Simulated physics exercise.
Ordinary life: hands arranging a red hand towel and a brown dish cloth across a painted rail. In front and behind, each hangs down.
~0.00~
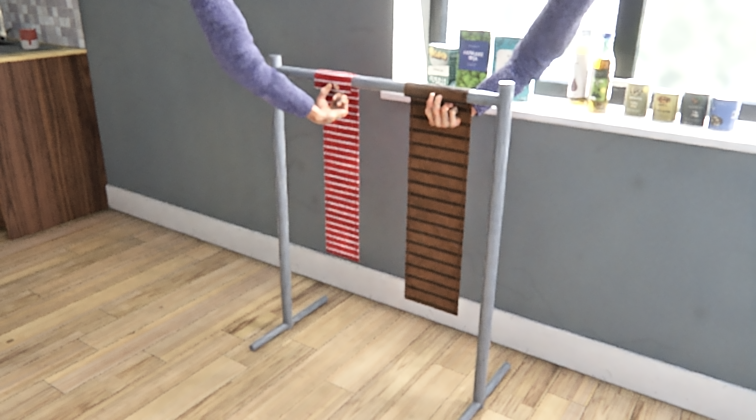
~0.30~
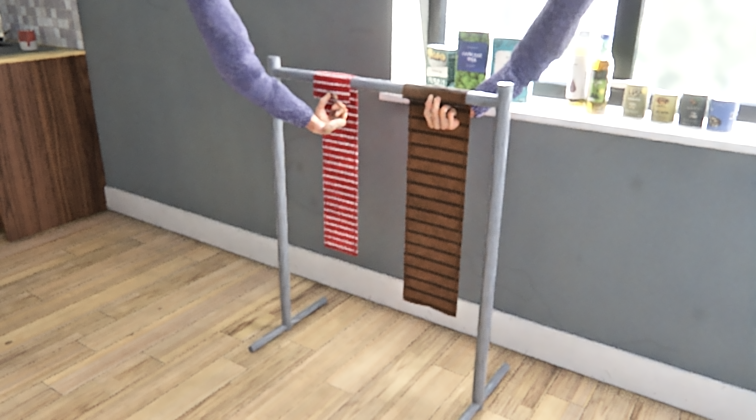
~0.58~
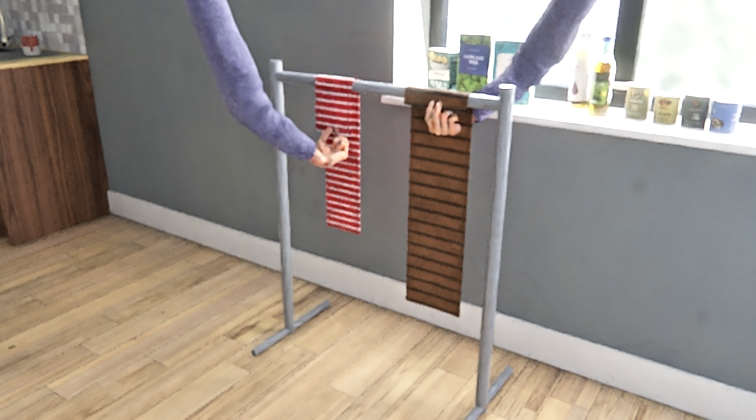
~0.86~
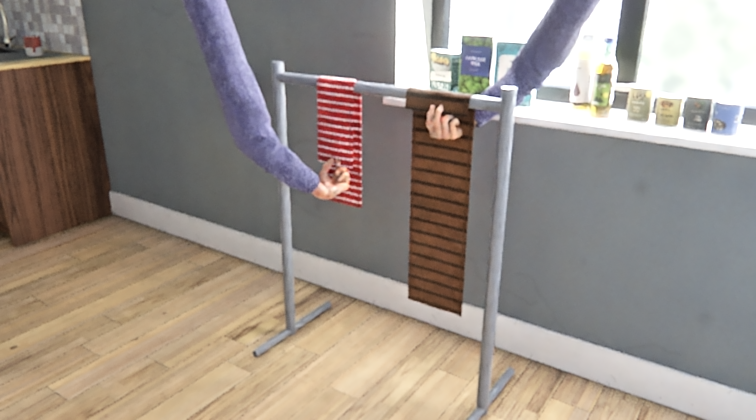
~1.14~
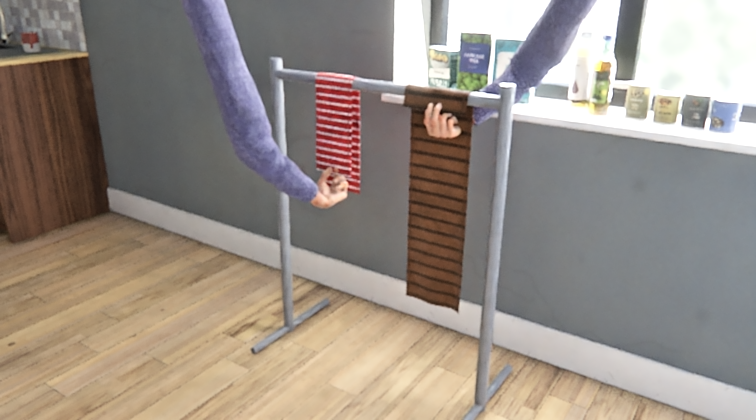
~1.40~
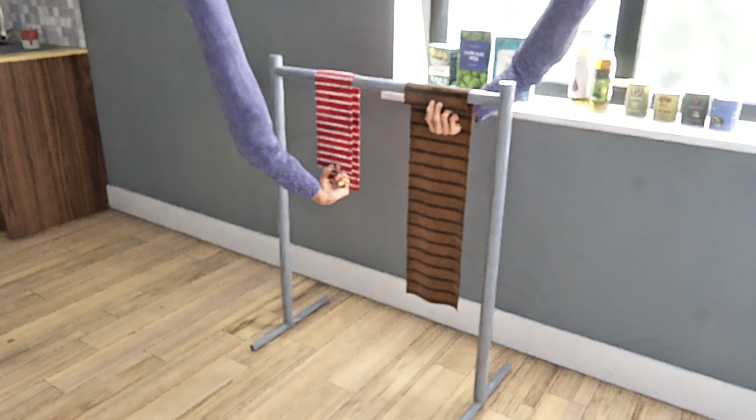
In a room with a wooden floor, a red striped towel and a brown striped cloth hang over a grey rail near a window. The left hand draws the towel's front end downward until it hangs almost level with the back, while the right hand stays near the top of the cloth.
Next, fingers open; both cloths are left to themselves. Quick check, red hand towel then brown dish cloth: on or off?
Red hand towel: On; brown dish cloth: Off.
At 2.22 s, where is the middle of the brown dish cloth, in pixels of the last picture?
At that moment it should be near (428, 379) in the last picture's pixels.
After 1.88 s, hand towel still hanging; dish cloth clear of the rail and dropping near (430, 345).
After 2.22 s, hand towel still hanging; dish cloth in a heap on the floor near (428, 379).
At rest, hand towel still hanging; dish cloth in a heap on the floor near (428, 379). The red hand towel stays on and the brown dish cloth slips to the floor.
